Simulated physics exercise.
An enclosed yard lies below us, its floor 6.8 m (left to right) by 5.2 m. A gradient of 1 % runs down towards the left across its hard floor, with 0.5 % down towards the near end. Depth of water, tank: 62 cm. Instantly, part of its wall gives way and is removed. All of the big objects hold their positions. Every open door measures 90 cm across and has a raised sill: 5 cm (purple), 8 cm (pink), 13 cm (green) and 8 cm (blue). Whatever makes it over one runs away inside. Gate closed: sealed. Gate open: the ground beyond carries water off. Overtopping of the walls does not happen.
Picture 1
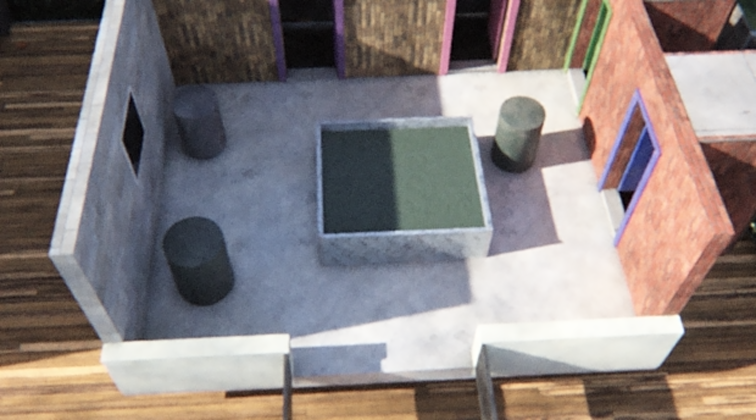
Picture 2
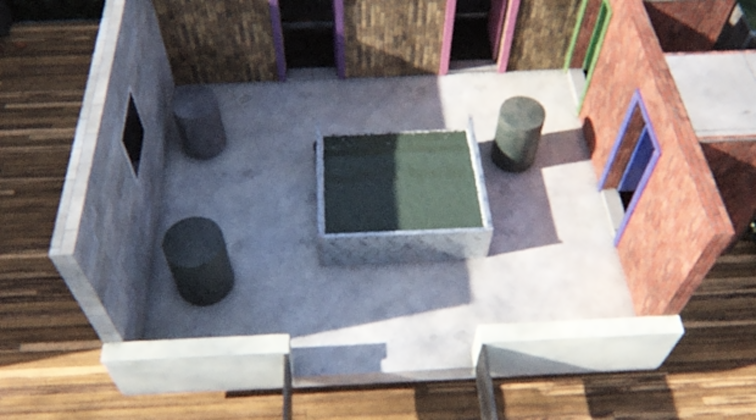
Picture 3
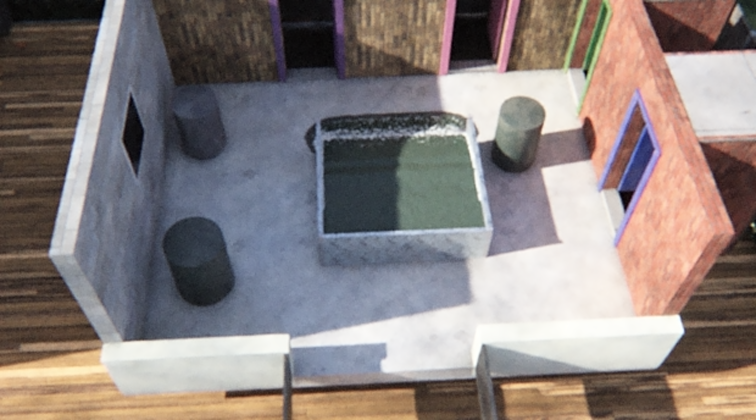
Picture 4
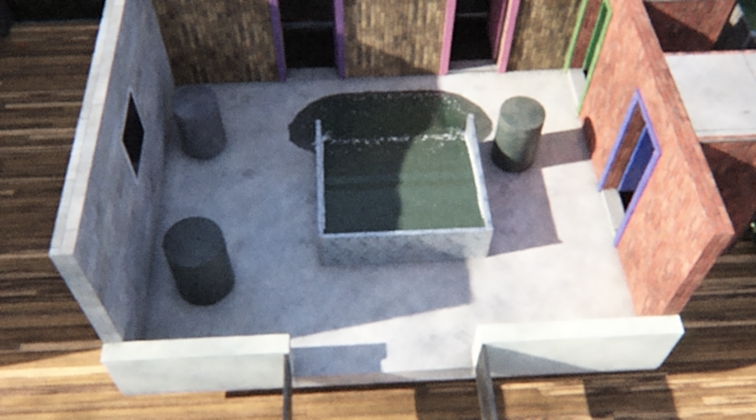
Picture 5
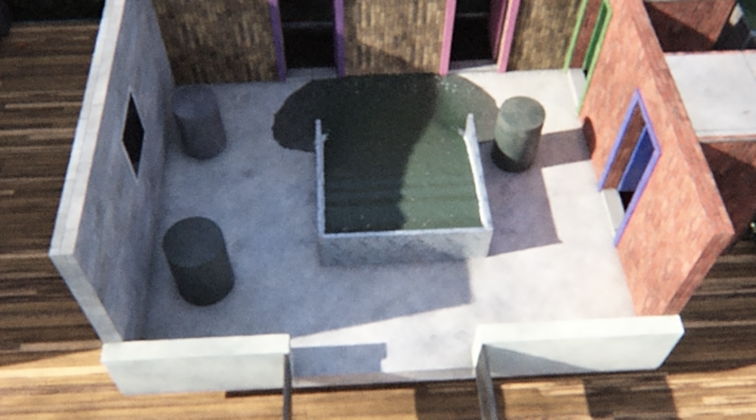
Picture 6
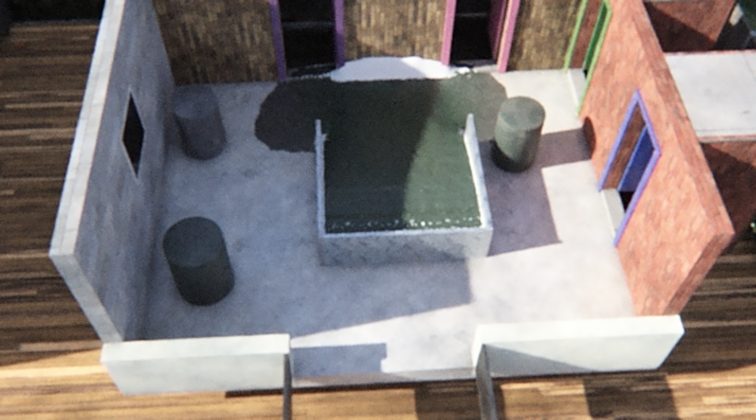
Dark green water pours from the tank's far side and spreads across the grey yard floor.
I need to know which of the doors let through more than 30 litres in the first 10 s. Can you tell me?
One by one: Purple door: Beyond the limit; pink door: Beyond the limit; green door: Beyond the limit; blue door: Short of the limit.
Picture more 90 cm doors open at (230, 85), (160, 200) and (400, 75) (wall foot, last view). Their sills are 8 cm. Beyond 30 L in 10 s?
Per doorway, in order: Sufficient / insufficient / sufficient.
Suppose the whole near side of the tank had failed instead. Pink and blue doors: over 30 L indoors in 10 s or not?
Short answer, against that limit: Pink is fine, blue is fine.
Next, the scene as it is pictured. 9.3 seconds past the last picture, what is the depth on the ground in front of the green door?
3.0 cm.
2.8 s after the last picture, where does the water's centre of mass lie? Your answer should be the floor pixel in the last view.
Its balance point lies near (371, 135).
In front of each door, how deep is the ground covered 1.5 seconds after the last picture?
Depths: Purple door 23 cm, pink door 21 cm, green door 22 cm, blue door 0 cm.
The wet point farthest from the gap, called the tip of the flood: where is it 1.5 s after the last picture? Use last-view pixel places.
Around (176, 86).
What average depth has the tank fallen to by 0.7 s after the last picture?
I'd put the average depth near 32 cm.
Then, 0.7 s after the last picture water covers 25 % of the floor and is deepest (45 cm) near (386, 85); purple door 25 cm at the sill, 75 L in, pink door 22 cm at the sill, 28 L in, green door not reached, blue door not reached.
Then, 1.5 s after the last picture water covers 30 % of the floor and is deepest (36 cm) near (176, 86); purple door 23 cm at the sill, 187 L in, pink door 21 cm at the sill, 87 L in, green door 22 cm at the sill, 10 L in, blue door not reached.
Then, 2.8 s after the last picture water covers 50 % of the floor and is deepest (33 cm) near (182, 124); purple door 15 cm at the sill, 288 L in, pink door 14 cm at the sill, 139 L in, green door 24 cm at the sill, 106 L in, blue door 3 cm at the sill, 0 L in.
Then, 5.3 s after the last picture water covers 90 % of the floor and is deepest (16 cm) near (182, 124); purple door 12 cm at the sill, 335 L in, pink door 10 cm at the sill, 152 L in, green door 9 cm at the sill, 147 L in, blue door 5 cm at the sill, 0 L in.
Then, 9.3 s after the last picture water covers 95 % of the floor and is deepest (12 cm) near (149, 297); purple door 7 cm at the sill, 372 L in, pink door 6 cm at the sill, 154 L in, green door 3 cm at the sill, 147 L in, blue door 2 cm at the sill, 0 L in.
